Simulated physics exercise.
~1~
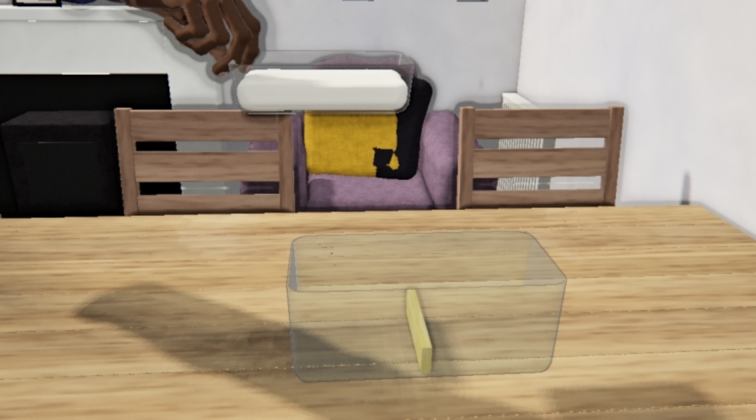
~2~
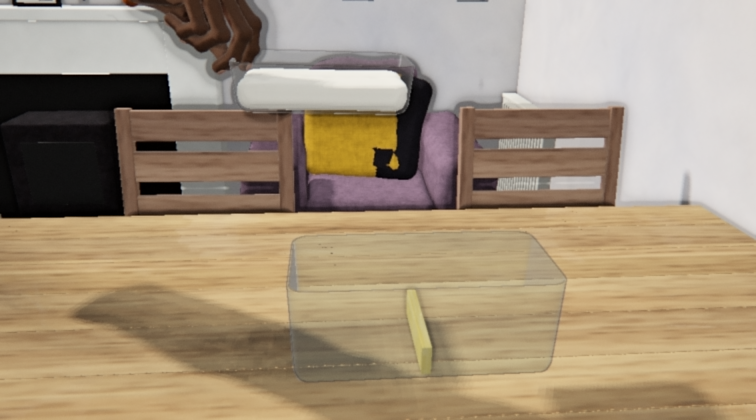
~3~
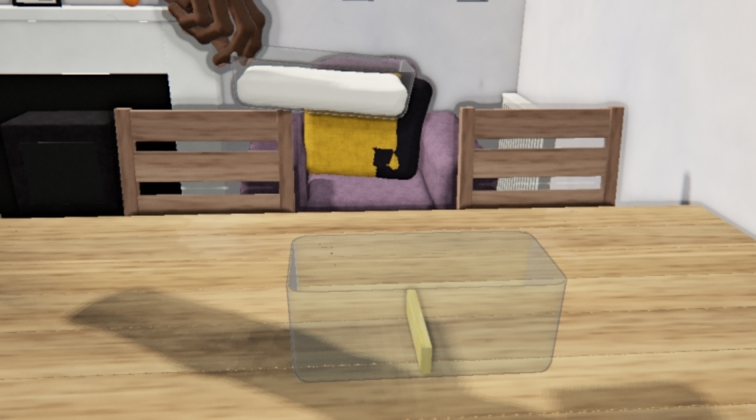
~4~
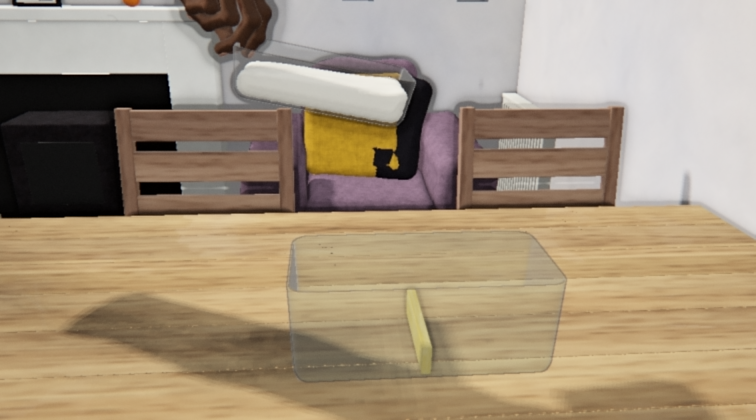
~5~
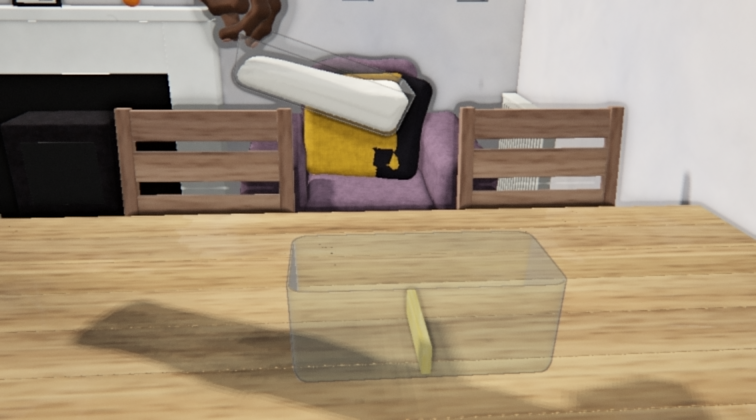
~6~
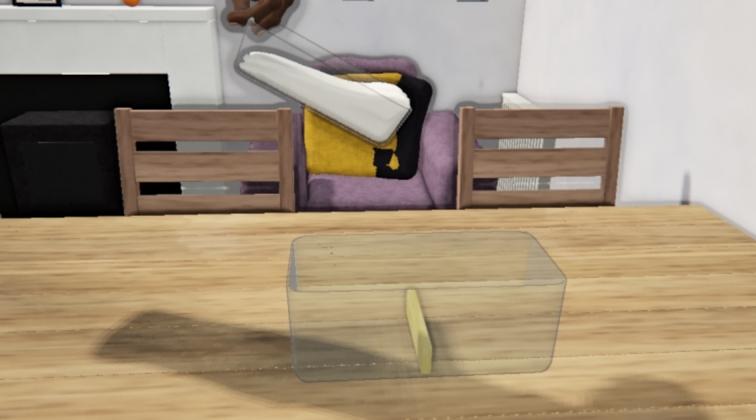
A clear container of white milk tilts down to the right above a long basin.
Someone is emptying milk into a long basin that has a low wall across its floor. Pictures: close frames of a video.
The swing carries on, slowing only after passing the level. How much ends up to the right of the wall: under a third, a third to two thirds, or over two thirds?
The share right of the wall is the greater part, past two thirds.
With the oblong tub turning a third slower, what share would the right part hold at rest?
About 65 per cent.
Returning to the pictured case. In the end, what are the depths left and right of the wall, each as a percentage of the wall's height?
I'd put the left at about 10 and the right at about 40.
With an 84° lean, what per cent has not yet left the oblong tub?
About 0 %.
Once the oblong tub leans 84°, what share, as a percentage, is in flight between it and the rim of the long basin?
70 in a hundred.
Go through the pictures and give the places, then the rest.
In the first picture, it leans 0°; its right rim is at (407, 60); the milk meets the walls at (243, 78) and (402, 77); the long basin's rim runs from (290, 263) to (548, 257); the wall's top is at (419, 317).
In the second picture, it leans 1°; its right rim is at (408, 62); the milk meets the walls at (242, 76) and (402, 79).
In the third picture, it leans 5°; its right rim is at (408, 67); the milk meets the walls at (242, 73) and (402, 82).
In the fourth picture, it leans 11°; its right rim is at (409, 77); the milk meets the walls at (242, 69) and (400, 85).
In the fifth picture, it leans 19°; its right rim is at (408, 89); the milk meets the walls at (243, 63) and (399, 89).
In the sixth picture, it leans 29°; its right rim is at (405, 103); the milk meets the walls at (245, 56) and (396, 91); 2 per cent is over the edge.
A moment on, the oblong tub is tipped on its side and 2 per cent is still to pour, 0 is left of the wall and 28 right of it.
Next, the oblong tub is tipped on its side and 0 per cent is still to pour, 12 is left of the wall and 78 right of it.
Then the oblong tub is tipped on its side and 0 per cent is still to pour, 15 is left of the wall and 77 right of it.
Later the oblong tub is tipped on its side and 0 per cent is still to pour, 15 is left of the wall and 77 right of it.
At rest 15 per cent lies left of the wall, 77 right of it and 8 outside.
